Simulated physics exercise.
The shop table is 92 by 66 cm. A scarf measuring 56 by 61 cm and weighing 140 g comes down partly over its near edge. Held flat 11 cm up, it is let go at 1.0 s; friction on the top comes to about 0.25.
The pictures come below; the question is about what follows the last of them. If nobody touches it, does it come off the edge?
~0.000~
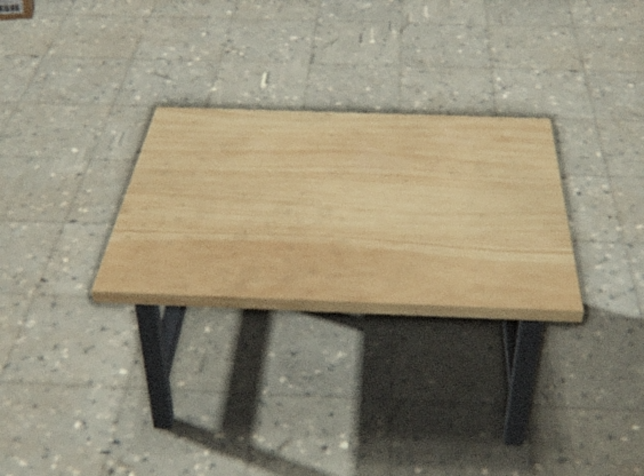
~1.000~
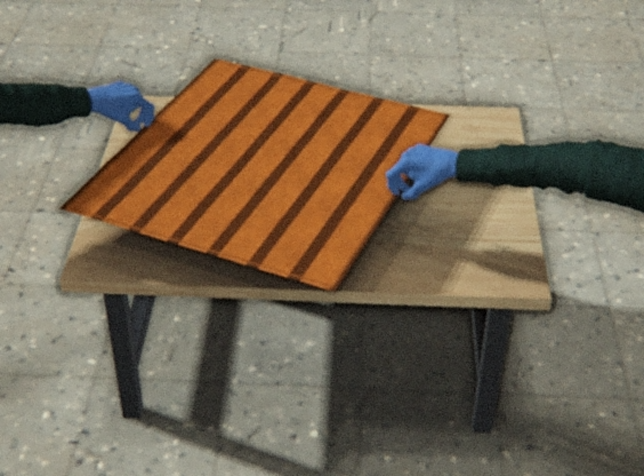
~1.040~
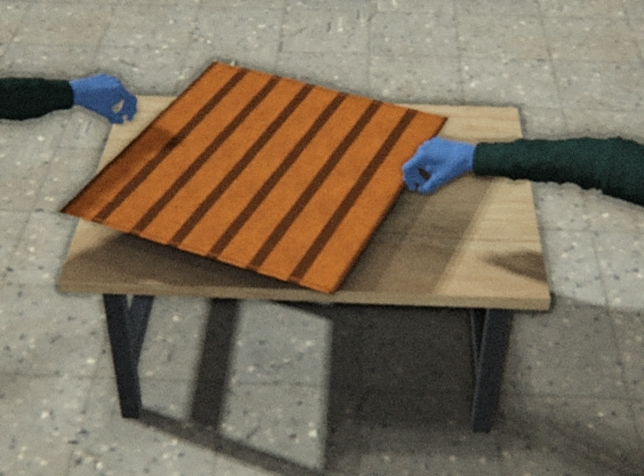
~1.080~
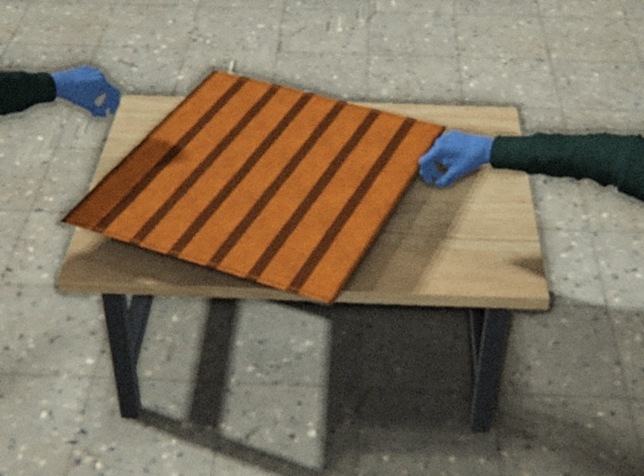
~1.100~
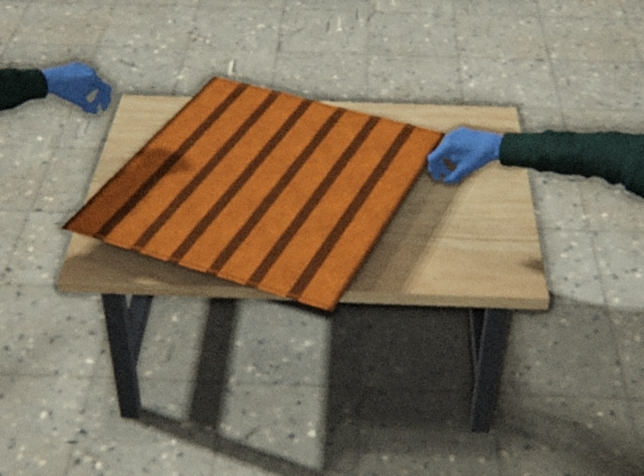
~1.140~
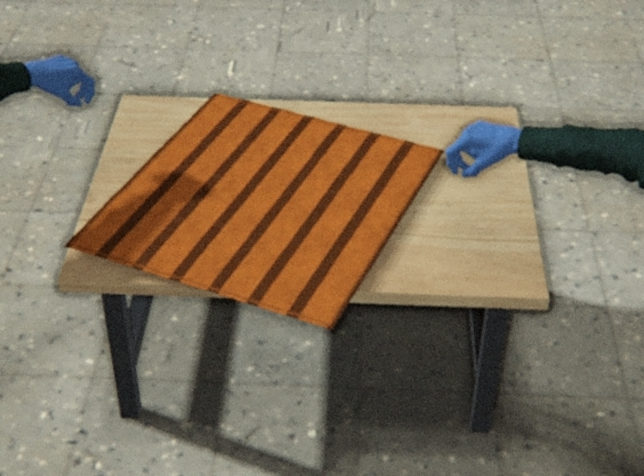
It doesn't go anywhere.
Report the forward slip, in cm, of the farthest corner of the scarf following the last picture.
Some 0 cm.
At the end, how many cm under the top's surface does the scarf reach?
12 cm, roughly.
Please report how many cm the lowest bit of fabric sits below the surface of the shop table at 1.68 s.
About 12 cm.
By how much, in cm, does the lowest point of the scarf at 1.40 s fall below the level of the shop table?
Roughly 12 cm.
At 1.4 s, 90 % of the scarf is still over the top.
At 1.7 s, 90 % of the scarf is still over the top.
At 1.9 s, 90 % of the scarf is still over the top.
At 2.2 s, 90 % of the scarf is still over the top.
At 4.4 s, 90 % of the scarf is still over the top.
